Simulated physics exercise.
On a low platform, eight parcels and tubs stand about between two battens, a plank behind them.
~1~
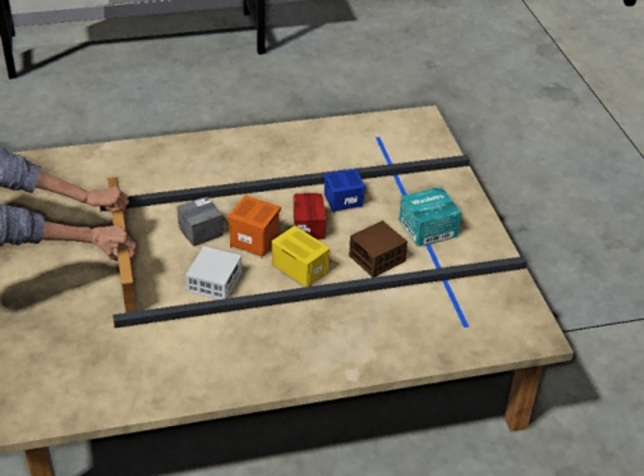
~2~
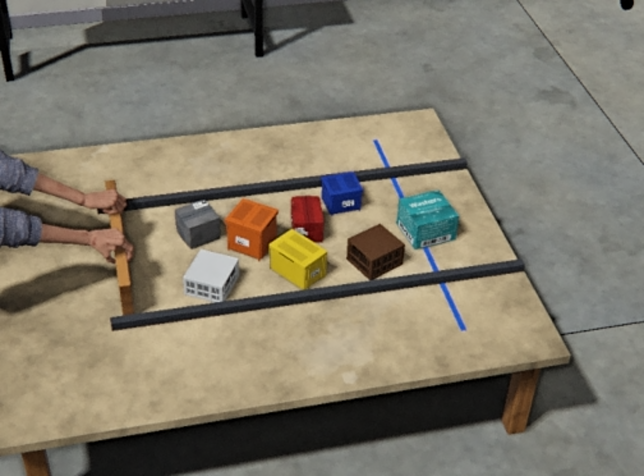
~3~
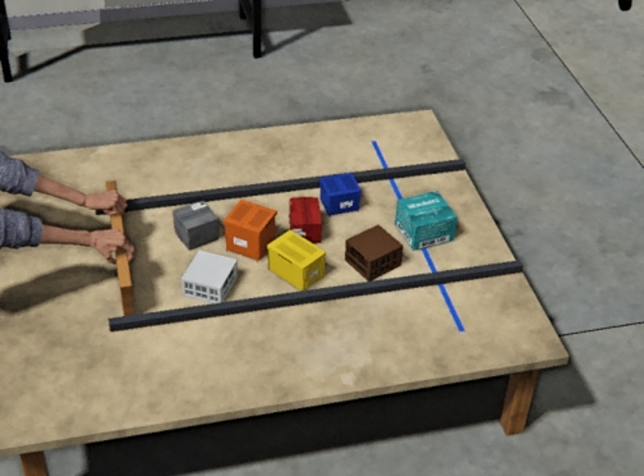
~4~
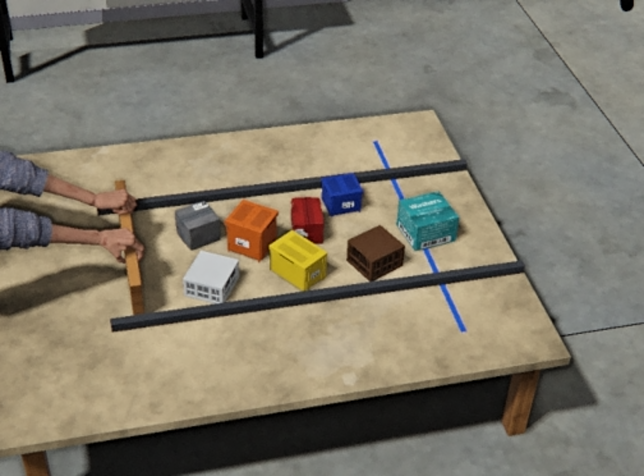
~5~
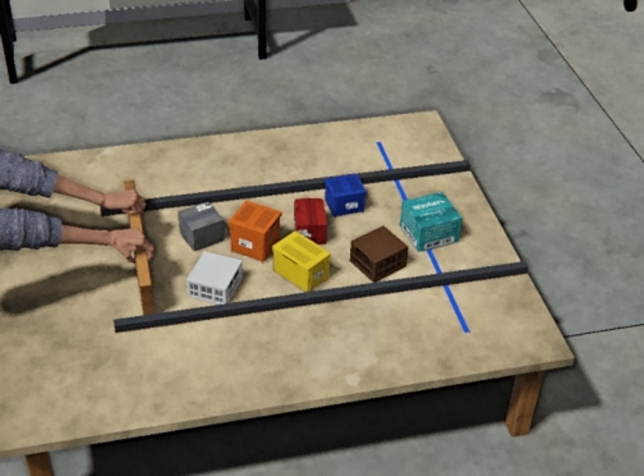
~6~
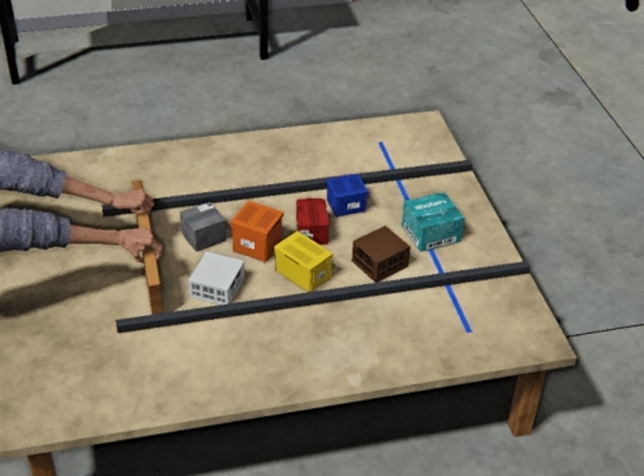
A wooden plank, gripped by two hands, stayed nearly still at first, then slid a short way right between two dark rails toward eight colourful boxes, which stayed in place on the low table.
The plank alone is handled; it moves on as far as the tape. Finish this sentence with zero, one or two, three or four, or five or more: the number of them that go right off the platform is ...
The number of them that go right off the platform is one or two.
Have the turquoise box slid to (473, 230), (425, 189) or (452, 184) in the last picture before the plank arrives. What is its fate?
Place by place, it goes off the edge; goes off the edge; goes off the edge.
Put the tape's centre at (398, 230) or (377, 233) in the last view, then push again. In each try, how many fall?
The first try gives 0 and the second gives 0.
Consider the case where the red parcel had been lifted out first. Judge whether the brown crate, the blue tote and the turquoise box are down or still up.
The brown crate? It drops away. The blue tote? It hangs in there. The turquoise box? It drops away.
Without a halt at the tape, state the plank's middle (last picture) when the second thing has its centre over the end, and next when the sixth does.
Roughly (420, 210) for the earlier crossing, roughly (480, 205) for the later one.
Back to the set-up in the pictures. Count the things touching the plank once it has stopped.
That makes 3.
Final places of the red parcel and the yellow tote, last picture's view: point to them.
Going in order, first (462, 191) and next (492, 244).
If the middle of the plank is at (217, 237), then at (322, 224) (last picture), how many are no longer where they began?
So far 3, and 8 at the second.
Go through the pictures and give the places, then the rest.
The first frame shows turquoise box (430, 216); brown crate (378, 249); blue tote (344, 191); plank (122, 244); tape (418, 222).
The second frame shows brown crate (375, 252); plank (119, 247).
The third frame shows blue tote (340, 195); grey parcel (196, 225).
The fourth frame shows turquoise box (427, 221); yellow tote (298, 262).
The fifth frame shows brown crate (379, 254); red parcel (310, 221).
The sixth frame shows turquoise box (433, 222); brown crate (381, 254); blue tote (347, 196); plank (147, 247); tape (420, 227).
Soon after, none off yet; turquoise box at rest near (433, 222); brown crate at rest near (381, 254); blue tote at rest near (347, 196).
Then, none off yet; turquoise box moved a little near (450, 216); brown crate moved about its own width near (435, 251); blue tote moved about its own width near (382, 182).
At rest, the number that fall off is one or two; fallen, brown crate.
